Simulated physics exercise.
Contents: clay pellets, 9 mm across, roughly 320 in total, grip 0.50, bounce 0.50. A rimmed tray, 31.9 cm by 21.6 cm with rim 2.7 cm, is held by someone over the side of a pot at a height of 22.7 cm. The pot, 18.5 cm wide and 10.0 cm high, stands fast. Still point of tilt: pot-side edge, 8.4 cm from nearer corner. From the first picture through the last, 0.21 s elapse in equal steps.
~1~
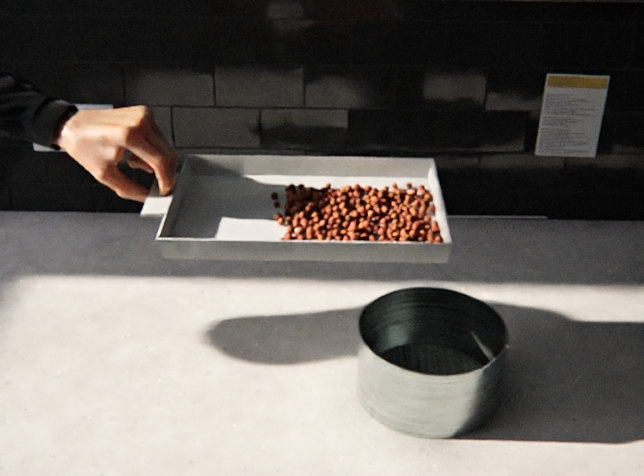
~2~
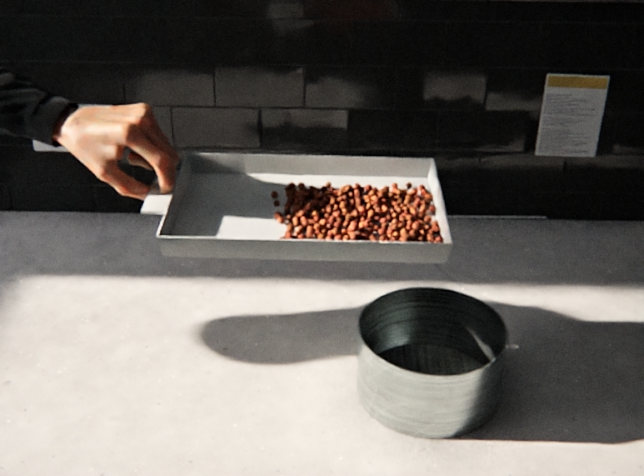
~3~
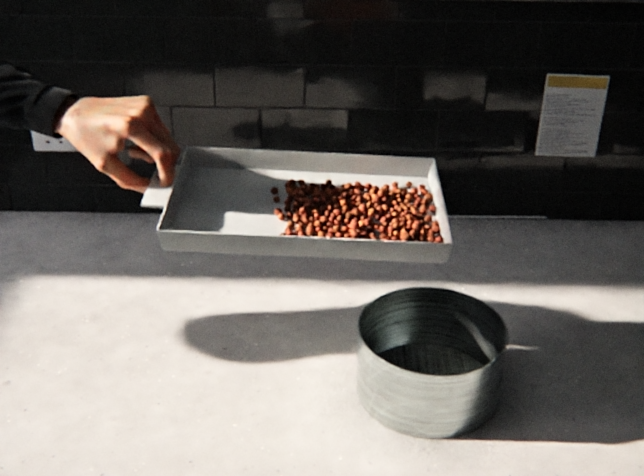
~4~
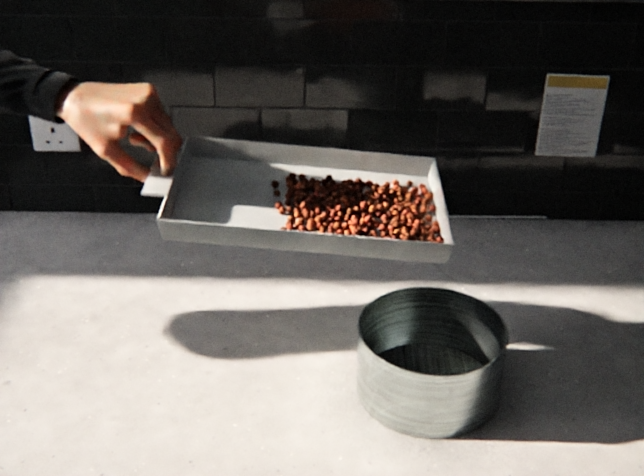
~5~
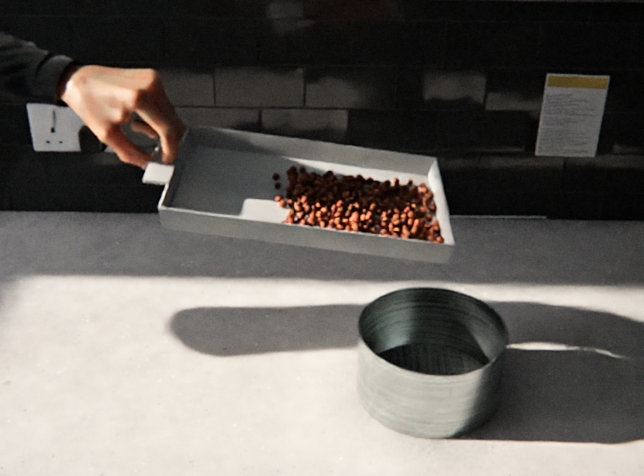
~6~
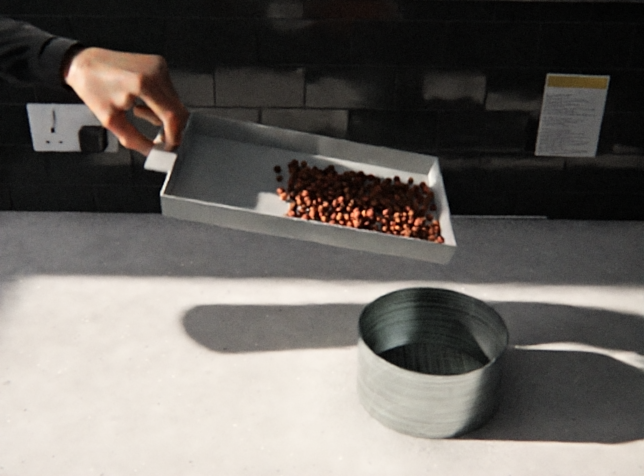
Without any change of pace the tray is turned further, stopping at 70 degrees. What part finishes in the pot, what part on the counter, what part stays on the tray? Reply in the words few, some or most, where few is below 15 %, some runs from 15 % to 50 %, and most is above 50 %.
Shares - pot: Few; counter: Few; tray: Most.
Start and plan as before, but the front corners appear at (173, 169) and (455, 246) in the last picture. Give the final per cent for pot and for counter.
Per cent by place - pot 0, counter 0.
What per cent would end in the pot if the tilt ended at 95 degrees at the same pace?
In that case it comes to about 70 in a hundred.
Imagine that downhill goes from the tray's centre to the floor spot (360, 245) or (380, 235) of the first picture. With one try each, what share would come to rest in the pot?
I'd put it at about 0 per cent for the first tilt and about 0 per cent for the second.
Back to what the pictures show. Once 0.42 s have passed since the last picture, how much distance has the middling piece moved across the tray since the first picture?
Displacement on the tray: About 2 cm.
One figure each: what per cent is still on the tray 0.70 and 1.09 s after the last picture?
Estimates: 100; 100.
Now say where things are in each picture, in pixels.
Tray tilt 0 degrees, front corners at (161, 237) and (448, 241); middle of the pieces at (360, 217); pot at (433, 327), in the first picture.
Tray tilt 1 degrees, front corners at (161, 235) and (449, 241); middle of the pieces at (360, 217), in the second picture.
Tray tilt 2 degrees, front corners at (162, 228) and (449, 242); middle of the pieces at (360, 215), in the third picture.
Tray tilt 5 degrees, front corners at (162, 218) and (450, 242), lowest corner right front; middle of the pieces at (361, 212), in the fourth picture.
Tray tilt 7 degrees, front corners at (164, 206) and (451, 243), lowest corner right front; middle of the pieces at (362, 209), in the fifth picture.
Tray tilt 10 degrees, front corners at (166, 194) and (452, 244), lowest corner right front; middle of the pieces at (363, 205); pot at (433, 327), in the sixth picture.
Then, 0.42 s after the last picture, tilt 39 degrees; the tray holds 100 %, the pot 0 %.
Then, 0.70 s after the last picture, tilt 58 degrees; the tray holds 100 %, the pot 0 %.
Then, 1.09 s after the last picture, tilt 70 degrees; the tray holds 100 %, the pot 0 %.
In the end, pot 0 %, counter 0 %, tray 100 %.
